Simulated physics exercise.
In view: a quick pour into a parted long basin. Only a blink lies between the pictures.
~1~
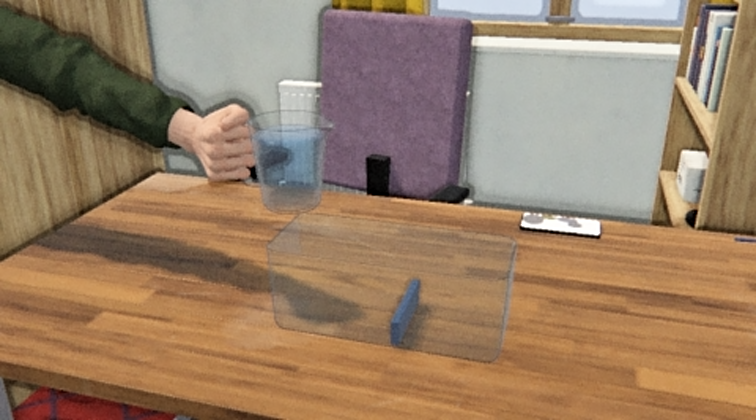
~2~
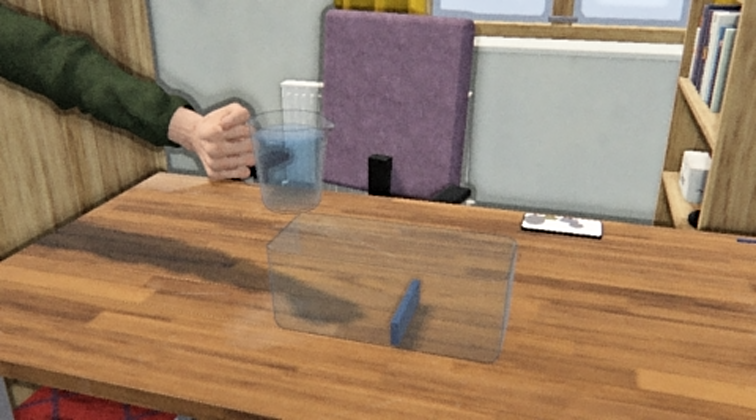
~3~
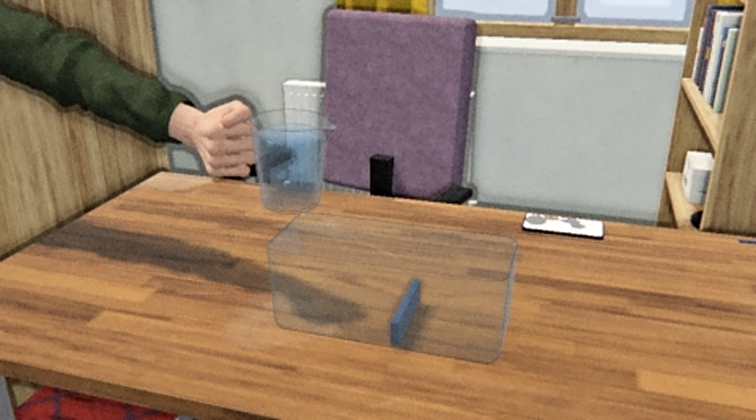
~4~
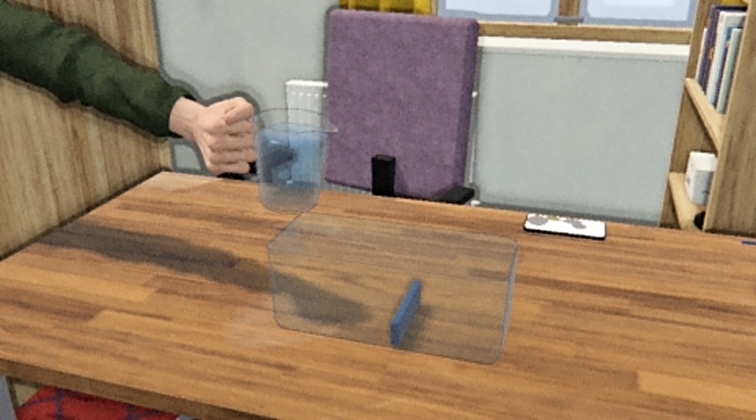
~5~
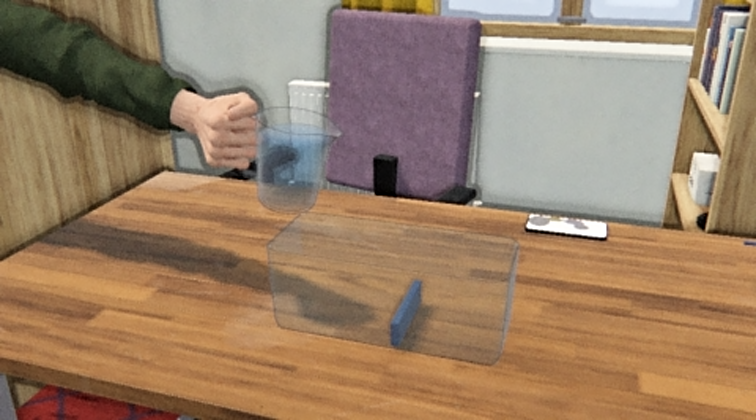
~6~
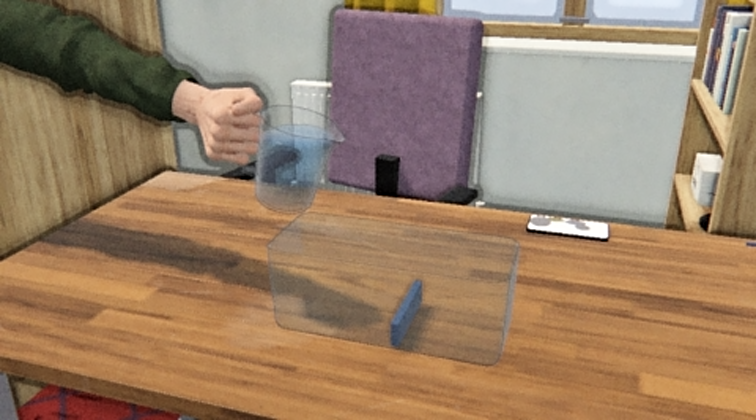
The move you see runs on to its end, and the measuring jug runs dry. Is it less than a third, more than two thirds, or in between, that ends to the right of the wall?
It comes to under a third.
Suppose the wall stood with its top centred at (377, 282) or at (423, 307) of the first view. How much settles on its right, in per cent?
First some 35, then 15 per cent.
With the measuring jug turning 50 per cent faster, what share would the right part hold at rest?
About 10 per cent.
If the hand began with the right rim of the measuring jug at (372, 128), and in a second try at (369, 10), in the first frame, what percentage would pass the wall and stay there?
The first gives 55 %, the second 80 %.
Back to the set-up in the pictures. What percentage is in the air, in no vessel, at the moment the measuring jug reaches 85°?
Near 20 %.
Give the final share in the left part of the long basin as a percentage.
Some 90 per cent.
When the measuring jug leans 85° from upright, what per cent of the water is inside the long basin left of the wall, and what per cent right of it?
Left about 15, right about 0.
A moment on, the tilt is 85° and 66 per cent is still to pour, 14 is left of the wall and 0 right of it.
Next, the tilt is 118° and 8 per cent is still to pour, 83 is left of the wall and 2 right of it.
Then the tilt is 120° and 0 per cent is still to pour, 92 is left of the wall and 7 right of it.
Later the tilt is 120° and 0 per cent is still to pour, 91 is left of the wall and 8 right of it.
Finally, 91 per cent lies left of the wall, 8 right of it and 1 outside.
